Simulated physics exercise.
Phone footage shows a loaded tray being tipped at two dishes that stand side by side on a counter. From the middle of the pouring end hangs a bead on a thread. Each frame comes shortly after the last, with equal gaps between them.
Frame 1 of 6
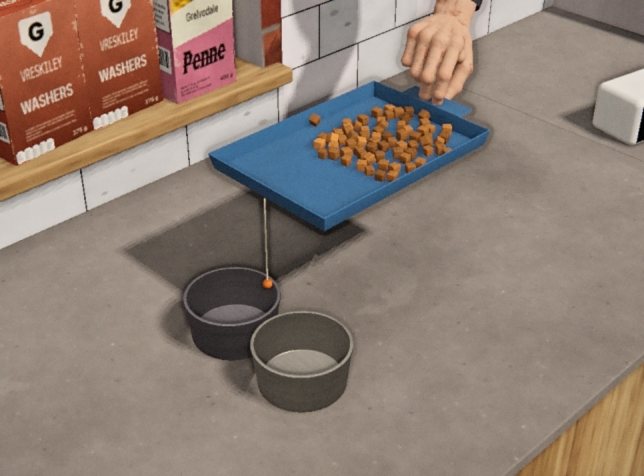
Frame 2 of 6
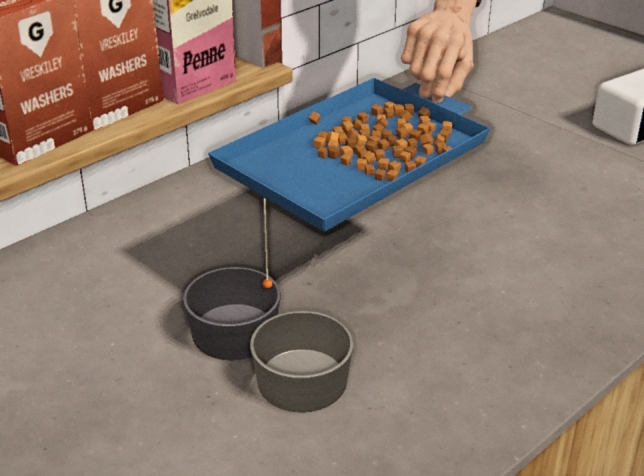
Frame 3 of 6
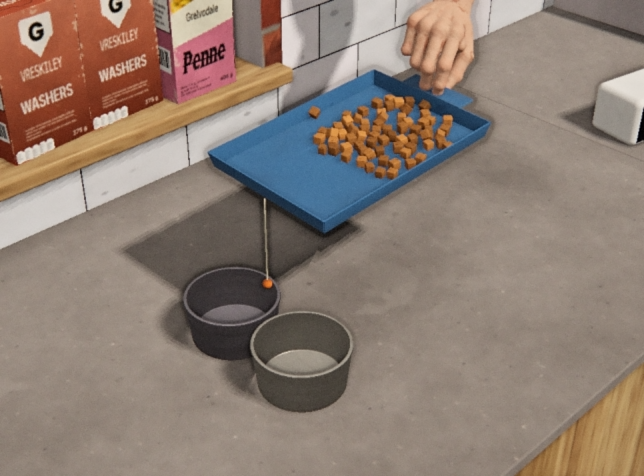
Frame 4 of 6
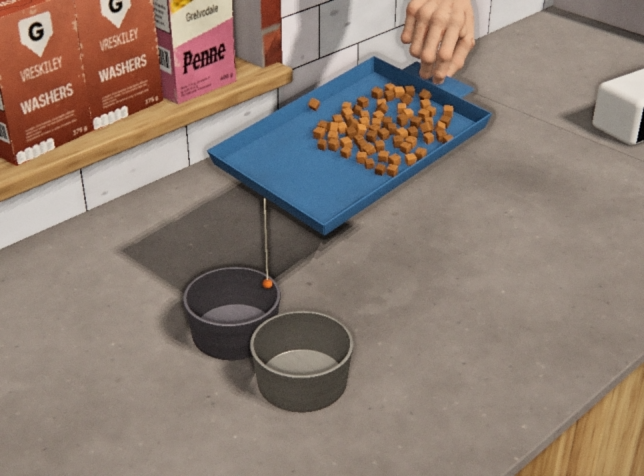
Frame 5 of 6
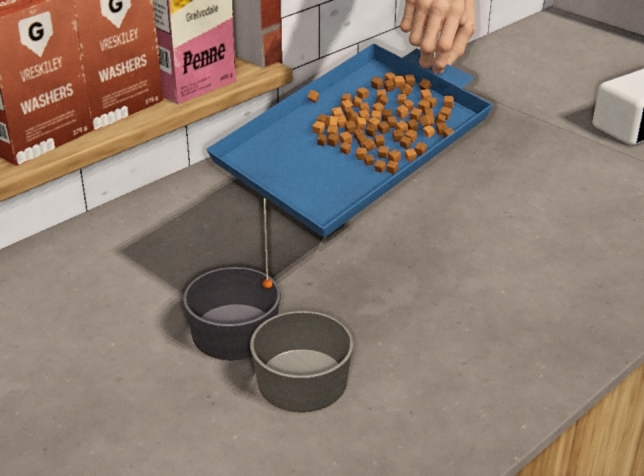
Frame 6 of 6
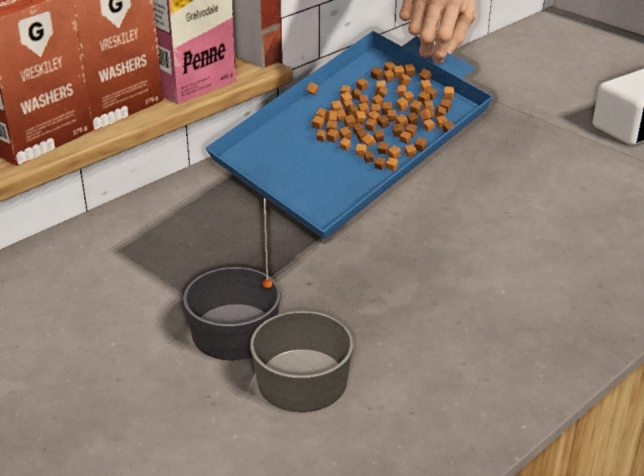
Blue tray of small brown cubes gradually tilting toward its right front corner as a hand grips it above two dark dishes.
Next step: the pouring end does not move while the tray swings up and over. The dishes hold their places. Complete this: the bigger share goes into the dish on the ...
Right.
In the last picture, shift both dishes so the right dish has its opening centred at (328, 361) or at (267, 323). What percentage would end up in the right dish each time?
Trial 1 40%, trial 2 50%.
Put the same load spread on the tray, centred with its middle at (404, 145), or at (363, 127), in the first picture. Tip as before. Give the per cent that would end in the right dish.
About 90 % and 90 %.
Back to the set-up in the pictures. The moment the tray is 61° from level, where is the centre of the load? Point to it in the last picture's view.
Somewhere about (323, 193).
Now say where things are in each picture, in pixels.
Corners of the pouring end (214, 153) and (324, 215), level; middle of the load (387, 137), brown sugar cubes; left dish (197, 331); right dish (265, 382); bead on its thread (267, 284), in the first picture.
Corners of the pouring end (214, 153) and (324, 216), level; middle of the load (387, 135), in the second picture.
Corners of the pouring end (214, 152) and (324, 218), tipped barely, lowest at the right corner; middle of the load (387, 130), in the third picture.
Corners of the pouring end (213, 150) and (324, 221), tipped a little, lowest at the right corner; middle of the load (387, 123), in the fourth picture.
Corners of the pouring end (212, 149) and (324, 224), tipped a little, lowest at the right corner; middle of the load (387, 115), in the fifth picture.
Corners of the pouring end (211, 148) and (323, 227), tipped clearly, lowest at the right corner; middle of the load (387, 108); left dish (197, 331); right dish (265, 382), in the sixth picture.
Just after the last frame, tray tipped steeply; almost all on the tray; just a few in the right dish; about a tenth in the air.
A moment on, tray tipped right over; the larger part on the tray; roughly a quarter in the right dish; just a few outside both.
Further on, tray tipped past a quarter turn; the larger part in the right dish; just a few in the left dish; roughly a quarter outside both.
When it is over, tray tipped past a quarter turn; the larger part in the right dish; just a few in the left dish; roughly a quarter outside both.
